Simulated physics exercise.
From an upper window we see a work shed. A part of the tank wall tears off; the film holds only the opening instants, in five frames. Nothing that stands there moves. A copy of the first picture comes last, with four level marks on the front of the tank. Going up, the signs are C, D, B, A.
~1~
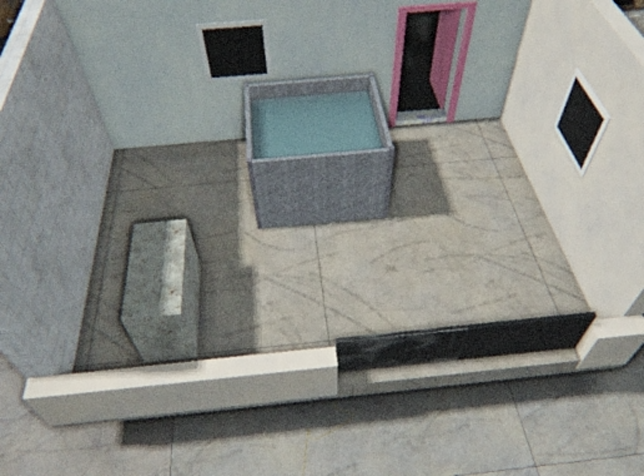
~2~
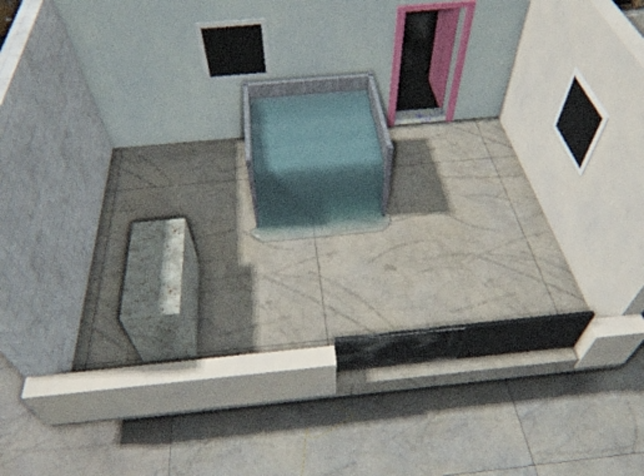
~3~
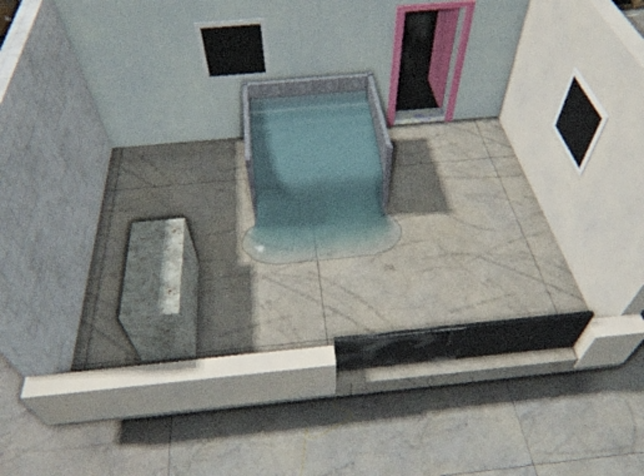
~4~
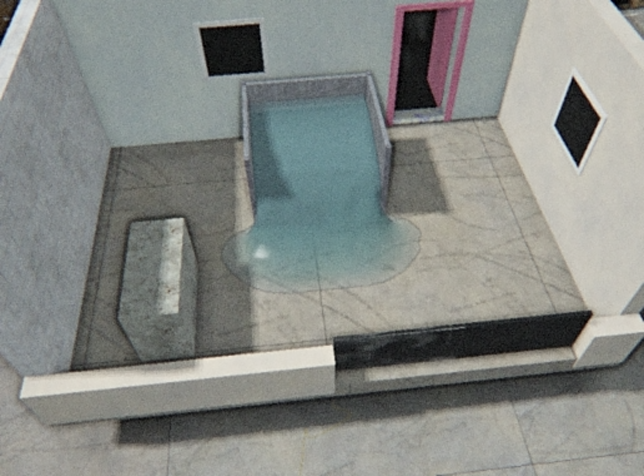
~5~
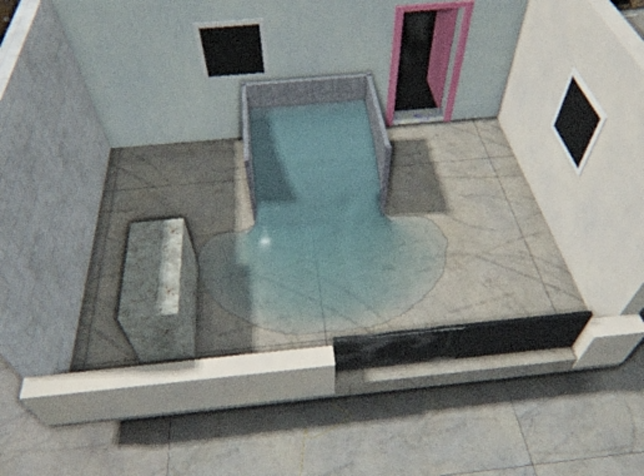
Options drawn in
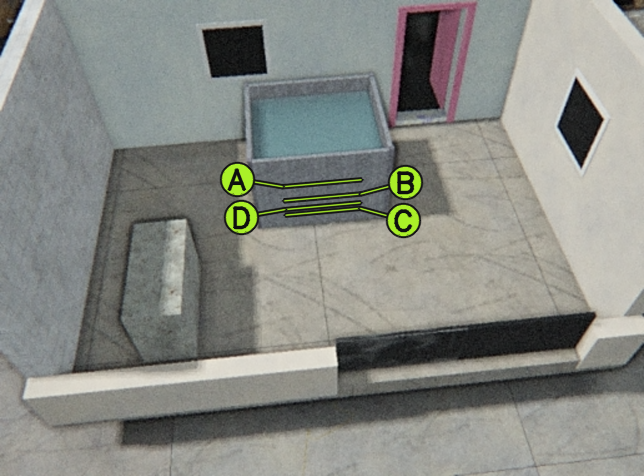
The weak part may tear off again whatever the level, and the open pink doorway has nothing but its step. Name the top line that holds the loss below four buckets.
It is B.
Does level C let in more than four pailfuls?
No.
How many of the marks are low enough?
Three of the four.
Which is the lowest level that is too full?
The answer is A.
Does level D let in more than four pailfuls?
No.
In lime, A at (322, 183); B at (322, 197); C at (323, 211); D at (322, 206); from the bottom up C, D, B, A.
For level A, about 7 bucketfuls get in.
For level B, a splash gets over, under a bucket.
For level C, nothing gets over.
For level D, nothing gets over.
